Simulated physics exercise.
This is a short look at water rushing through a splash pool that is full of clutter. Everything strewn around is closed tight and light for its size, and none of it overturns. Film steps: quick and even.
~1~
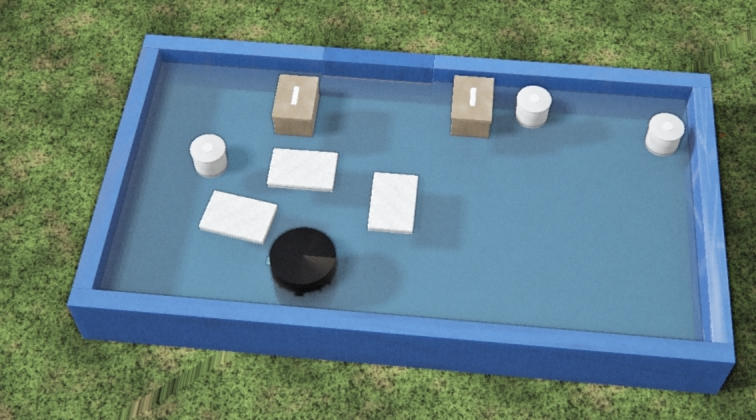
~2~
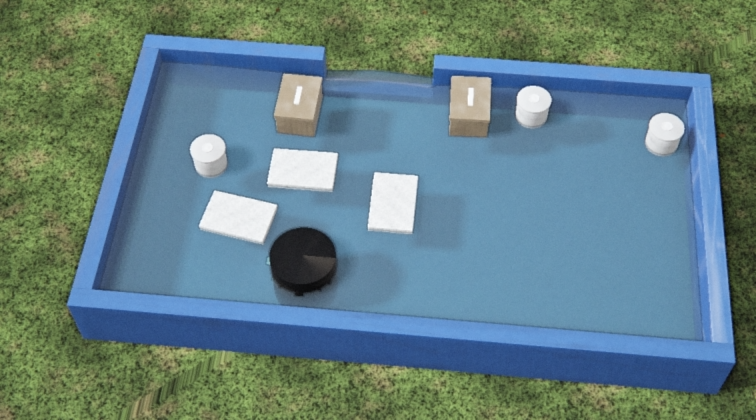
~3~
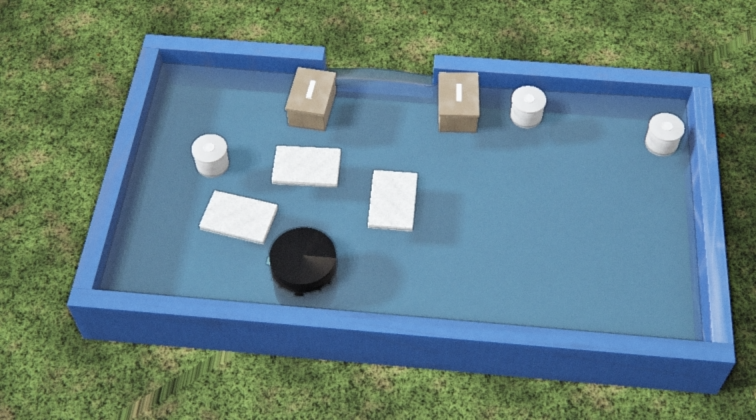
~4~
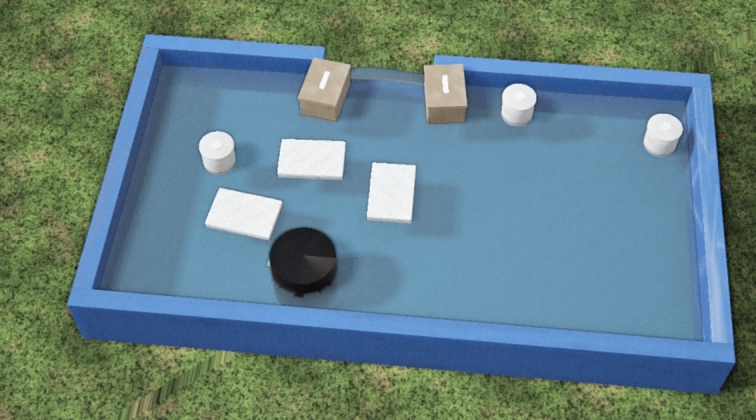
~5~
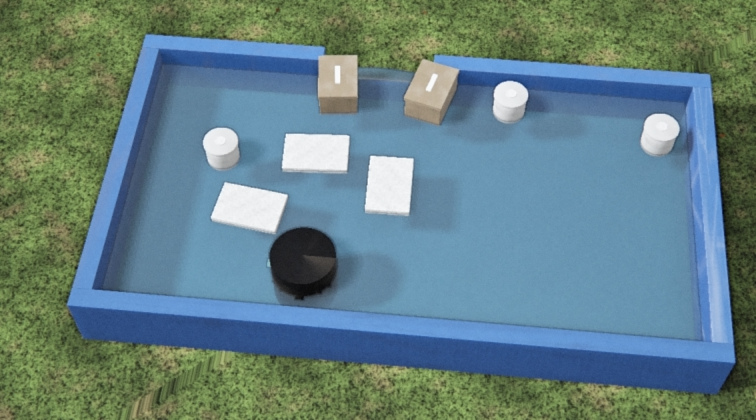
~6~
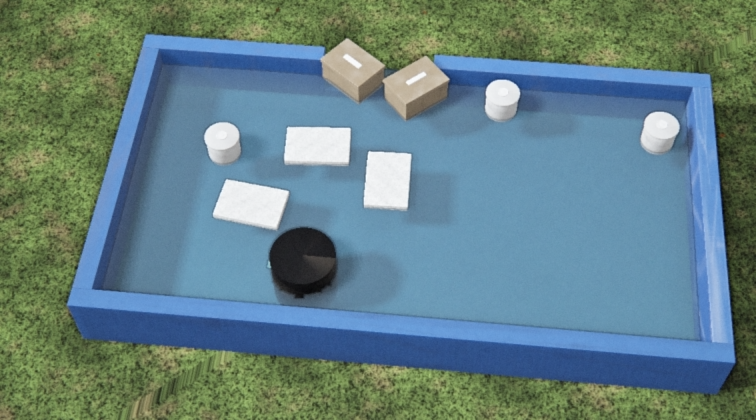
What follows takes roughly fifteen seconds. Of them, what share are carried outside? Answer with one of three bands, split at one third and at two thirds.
Two thirds or more.
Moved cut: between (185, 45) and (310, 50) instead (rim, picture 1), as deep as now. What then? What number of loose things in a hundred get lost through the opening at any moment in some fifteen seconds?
Result: Close to 90 %.
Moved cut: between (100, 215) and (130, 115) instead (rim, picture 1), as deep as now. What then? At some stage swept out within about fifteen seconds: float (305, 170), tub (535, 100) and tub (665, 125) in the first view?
Lost; retained; retained.
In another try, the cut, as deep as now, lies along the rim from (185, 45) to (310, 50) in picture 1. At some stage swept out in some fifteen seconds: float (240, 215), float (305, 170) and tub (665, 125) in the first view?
Sequentially, I'd put it as swept away, swept away, not lost.
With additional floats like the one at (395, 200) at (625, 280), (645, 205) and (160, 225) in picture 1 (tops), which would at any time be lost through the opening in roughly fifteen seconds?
Result list, first to last: Does not leave, does not leave, does not leave.
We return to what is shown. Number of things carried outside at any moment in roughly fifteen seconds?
Number: 6.
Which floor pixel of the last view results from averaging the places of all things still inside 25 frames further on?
The average sits close to (419, 146).
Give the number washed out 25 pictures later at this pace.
I reckon 5.
A moment on, 2 of 8 are out; 6 afloat.
Next, 5 of 8 are out; 3 afloat.
Later, 5 of 8 are out; 3 afloat.
In the end, 6 of 8 are out; 2 afloat.
